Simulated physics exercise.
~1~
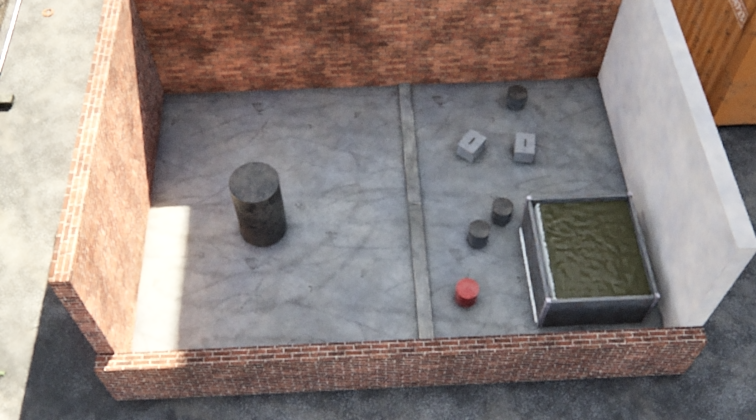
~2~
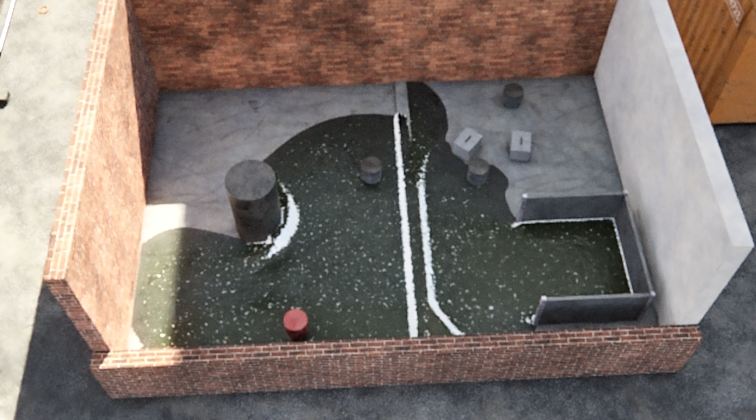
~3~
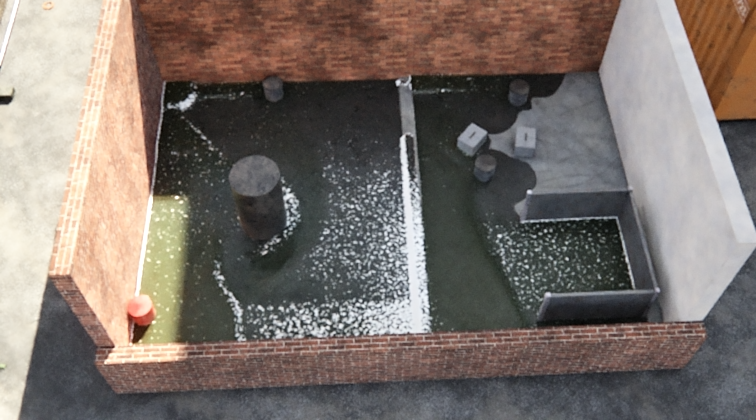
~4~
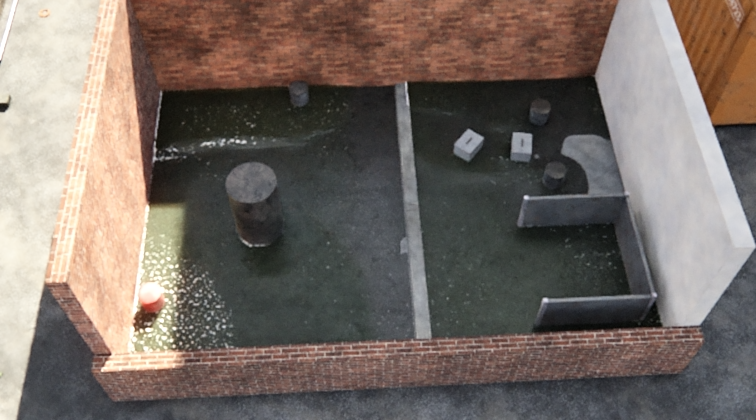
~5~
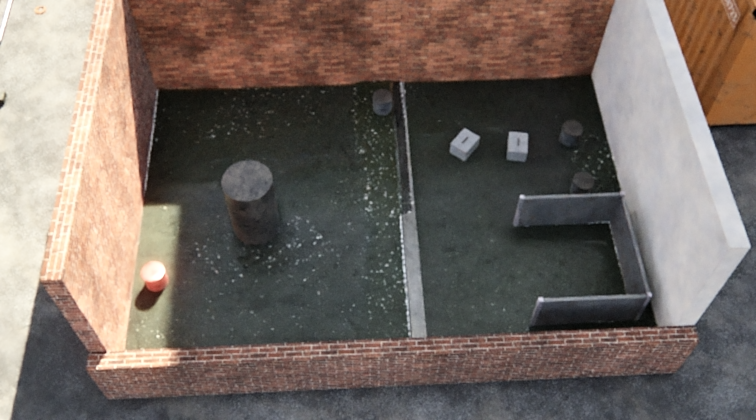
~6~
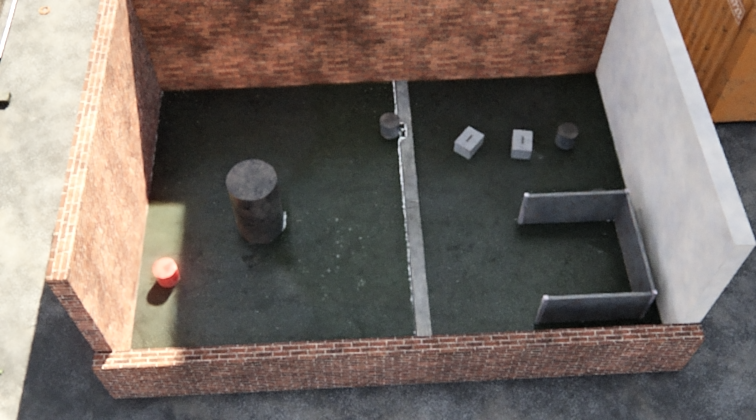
A concrete yard enclosed by brick walls and one pale wall is seen from above, with a low kerb crossing its floor. A thick dark pillar stands on the left, while on the right are a tank of murky green water, a red pail, several dark grey pails and two light grey boxes. The tank's left side gives way and water surges across the kerb, carrying the red pail and a dark one leftward. Foam swirls as the flood spreads over the floor and the boxes stay put. The water calms, with the red pail floating upright near the left wall and a dark one beside the kerb.
